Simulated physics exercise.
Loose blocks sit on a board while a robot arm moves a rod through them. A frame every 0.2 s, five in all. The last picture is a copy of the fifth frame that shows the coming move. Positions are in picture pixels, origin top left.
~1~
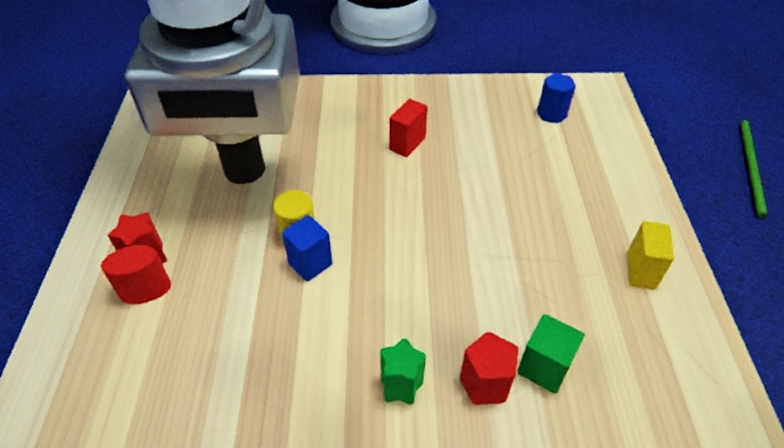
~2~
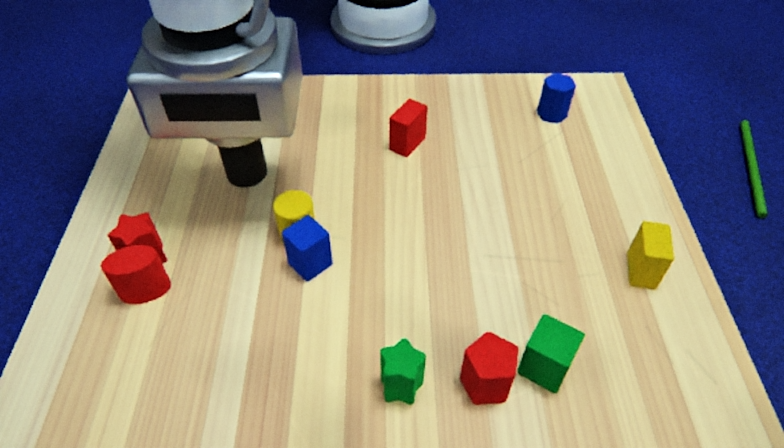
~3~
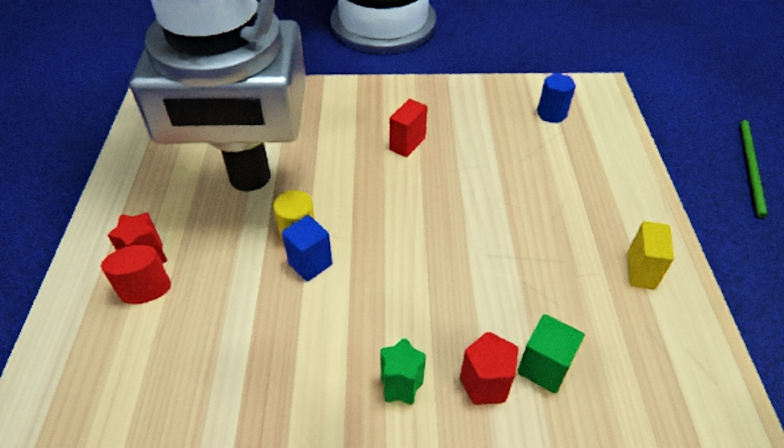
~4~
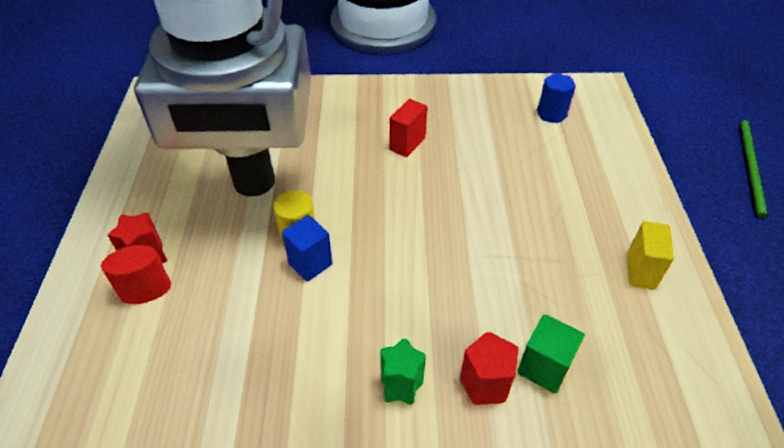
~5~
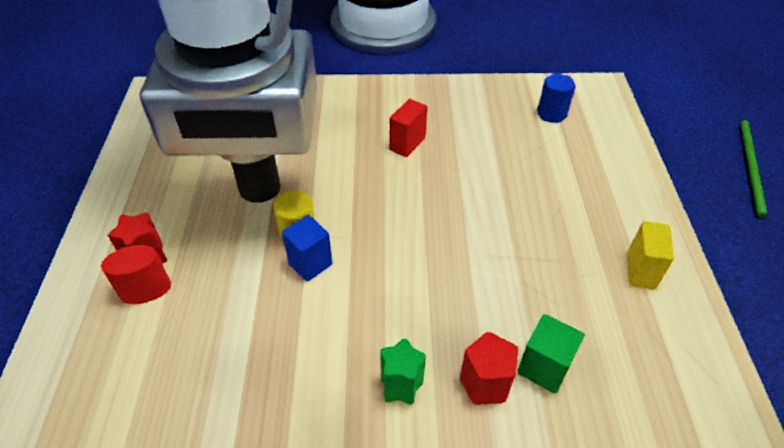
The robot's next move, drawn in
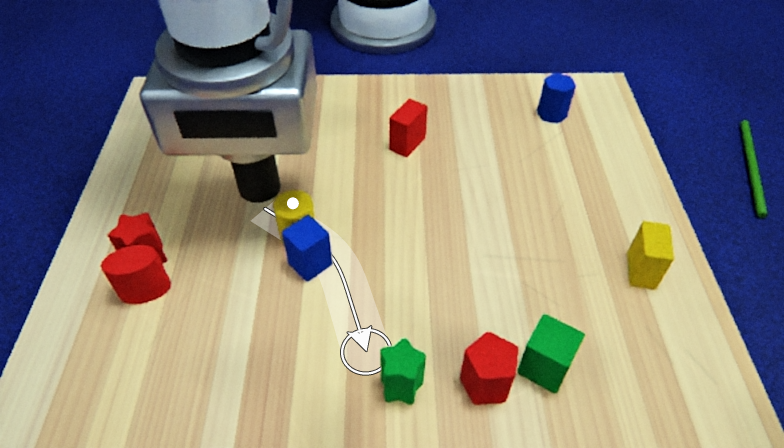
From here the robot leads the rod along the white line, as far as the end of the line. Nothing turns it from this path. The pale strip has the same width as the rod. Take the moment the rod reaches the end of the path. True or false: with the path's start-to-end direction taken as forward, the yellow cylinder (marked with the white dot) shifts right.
The statement is false.
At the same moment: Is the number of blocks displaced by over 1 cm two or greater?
That would be a yes.
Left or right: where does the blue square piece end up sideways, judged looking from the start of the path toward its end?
My prediction: Rightwards.
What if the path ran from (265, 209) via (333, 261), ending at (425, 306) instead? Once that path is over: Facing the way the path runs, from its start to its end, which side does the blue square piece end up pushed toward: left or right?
Toward the right.
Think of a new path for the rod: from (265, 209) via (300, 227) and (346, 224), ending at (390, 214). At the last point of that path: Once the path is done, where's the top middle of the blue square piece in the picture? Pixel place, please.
Its top middle will sit at (322, 249).
Path on the board, from (265, 209) via (314, 240) and (346, 288), ending at (366, 351); the dot is on the yellow cylinder.
What follows on the original path. One third of the way, rod at (312, 220); yellow cylinder at (342, 229); blue square piece at (326, 258), turned 75° clockwise.
Two thirds of the way, rod at (345, 269); yellow cylinder at (388, 264); blue square piece at (329, 297), turned 115° clockwise.
At the end, rod at (365, 333); yellow cylinder at (397, 275); blue square piece at (321, 341), turned 200° clockwise; green star in place.
